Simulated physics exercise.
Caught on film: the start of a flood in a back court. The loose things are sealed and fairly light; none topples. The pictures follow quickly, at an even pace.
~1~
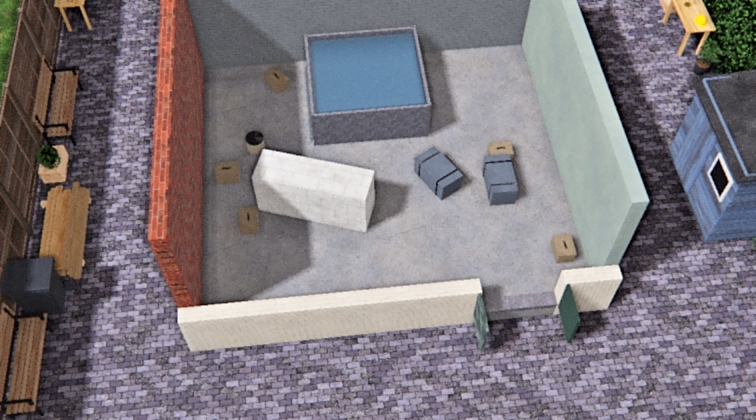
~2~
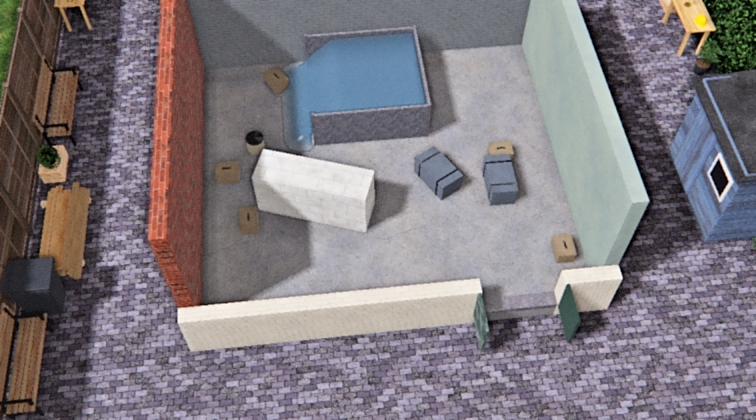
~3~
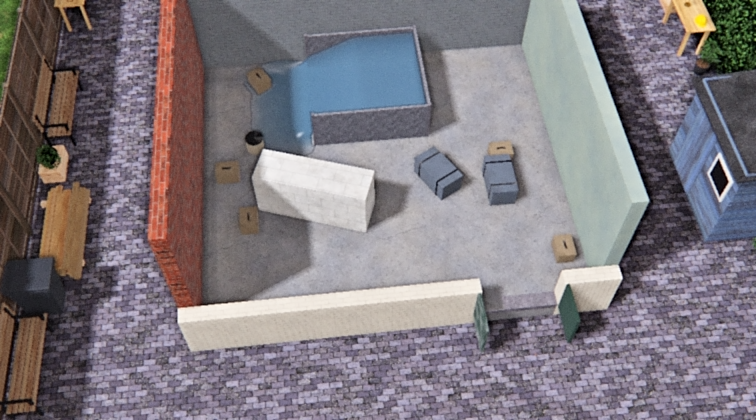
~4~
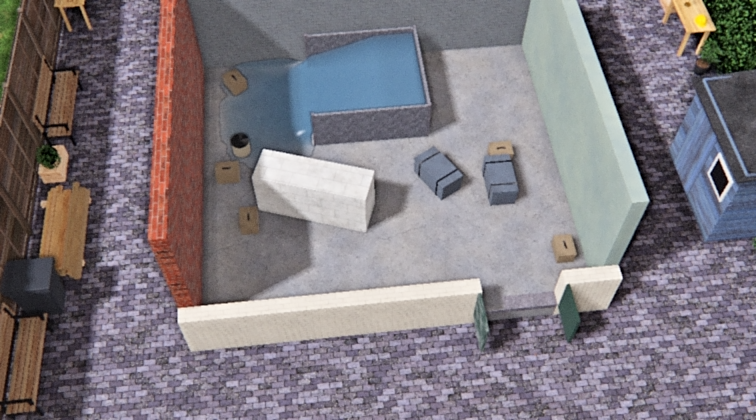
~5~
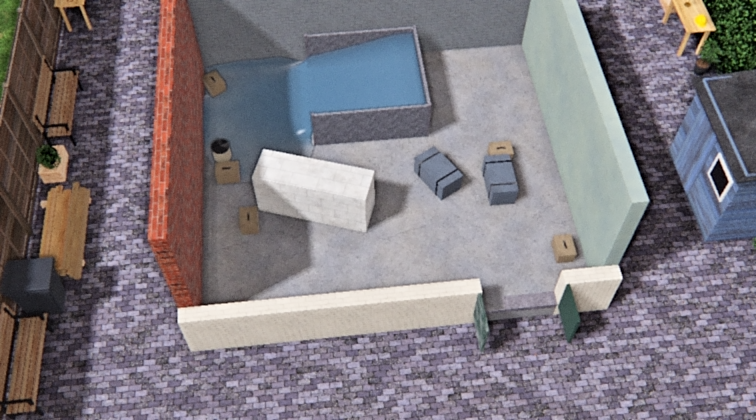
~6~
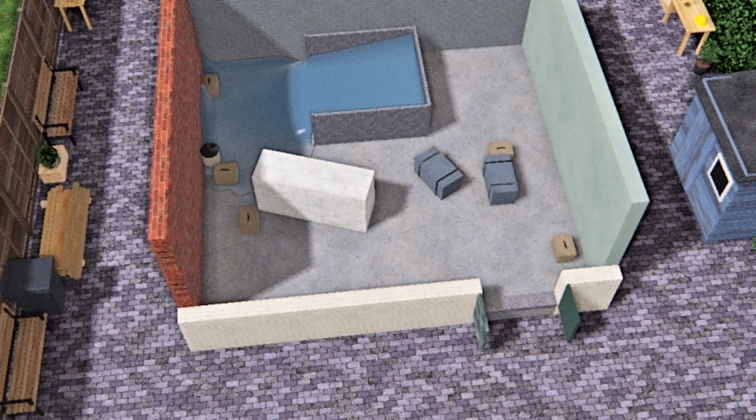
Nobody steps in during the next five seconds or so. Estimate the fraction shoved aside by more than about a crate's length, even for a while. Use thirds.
It is two thirds or more.
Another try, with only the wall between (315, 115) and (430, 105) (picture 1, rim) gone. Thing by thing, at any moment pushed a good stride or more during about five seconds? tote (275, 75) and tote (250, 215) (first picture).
One after the other: Yes, no.
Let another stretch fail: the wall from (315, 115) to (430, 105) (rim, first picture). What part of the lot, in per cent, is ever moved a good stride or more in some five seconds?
Roughly 80 per cent.
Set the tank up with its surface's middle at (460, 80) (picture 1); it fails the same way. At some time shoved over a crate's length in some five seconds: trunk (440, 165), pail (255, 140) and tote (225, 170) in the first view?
As listed: Short of that, moved that far, yes.
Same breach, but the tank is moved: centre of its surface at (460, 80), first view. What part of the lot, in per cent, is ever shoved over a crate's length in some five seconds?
Some 50 per cent.
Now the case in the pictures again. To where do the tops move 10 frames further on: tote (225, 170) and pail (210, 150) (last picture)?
Roughly at (258, 303) and (226, 277).
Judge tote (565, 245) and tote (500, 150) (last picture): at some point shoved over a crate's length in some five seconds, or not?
In turn: Under that, less than that.
A moment on, 2 of 8 are well off their spots; 2 afloat.
Next, 4 of 8 are well off their spots; 3 afloat.
Later, 4 of 8 are well off their spots; 3 afloat.
In the end, 6 of 8 are well off their spots, and 6 have been at some point; 6 afloat.
